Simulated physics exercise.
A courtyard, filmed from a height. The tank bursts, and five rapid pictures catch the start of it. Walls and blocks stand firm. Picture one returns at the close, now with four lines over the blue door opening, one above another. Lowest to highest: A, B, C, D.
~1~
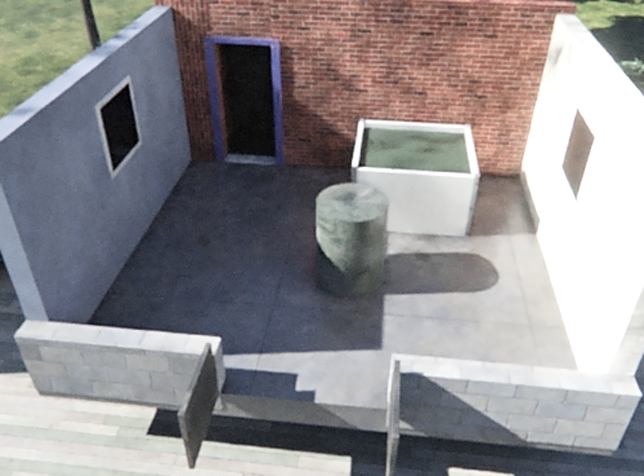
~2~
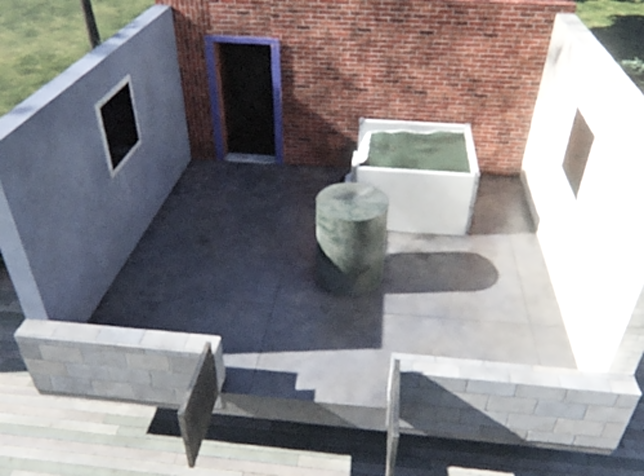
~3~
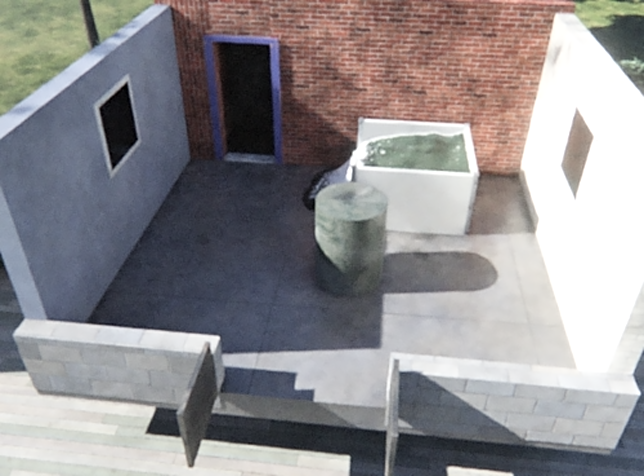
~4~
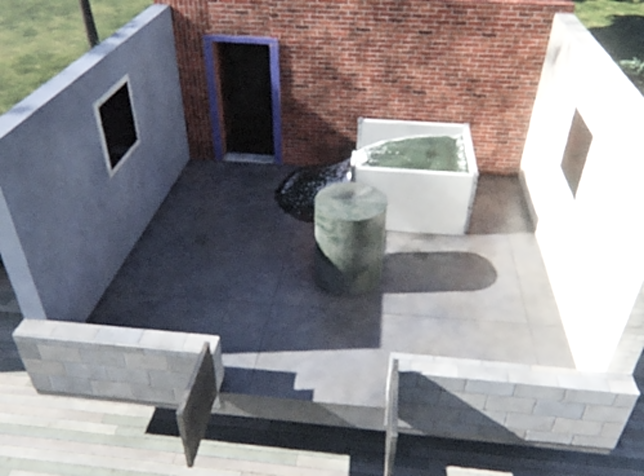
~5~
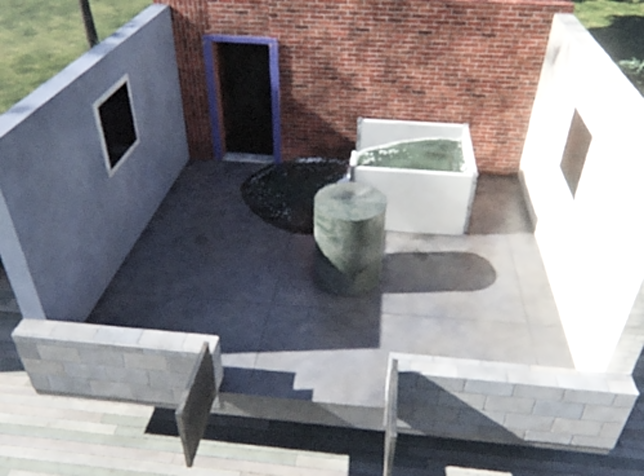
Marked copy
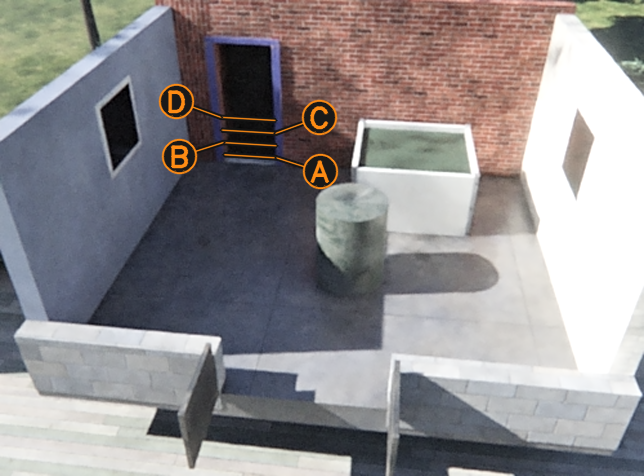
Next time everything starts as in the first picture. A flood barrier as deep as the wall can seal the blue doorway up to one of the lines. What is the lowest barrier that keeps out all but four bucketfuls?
The limit is B.
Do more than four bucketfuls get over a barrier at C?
No.
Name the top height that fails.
A.
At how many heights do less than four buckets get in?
Three of the four.
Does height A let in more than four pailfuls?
Yes, it does.
In orange, A at (250, 156); B at (249, 144); C at (248, 131); D at (247, 118); from the bottom up A, B, C, D.
With A, about 8 bucketfuls get in.
With B, a splash gets over, under a bucket.
With C, nothing gets over.
With D, nothing gets over.
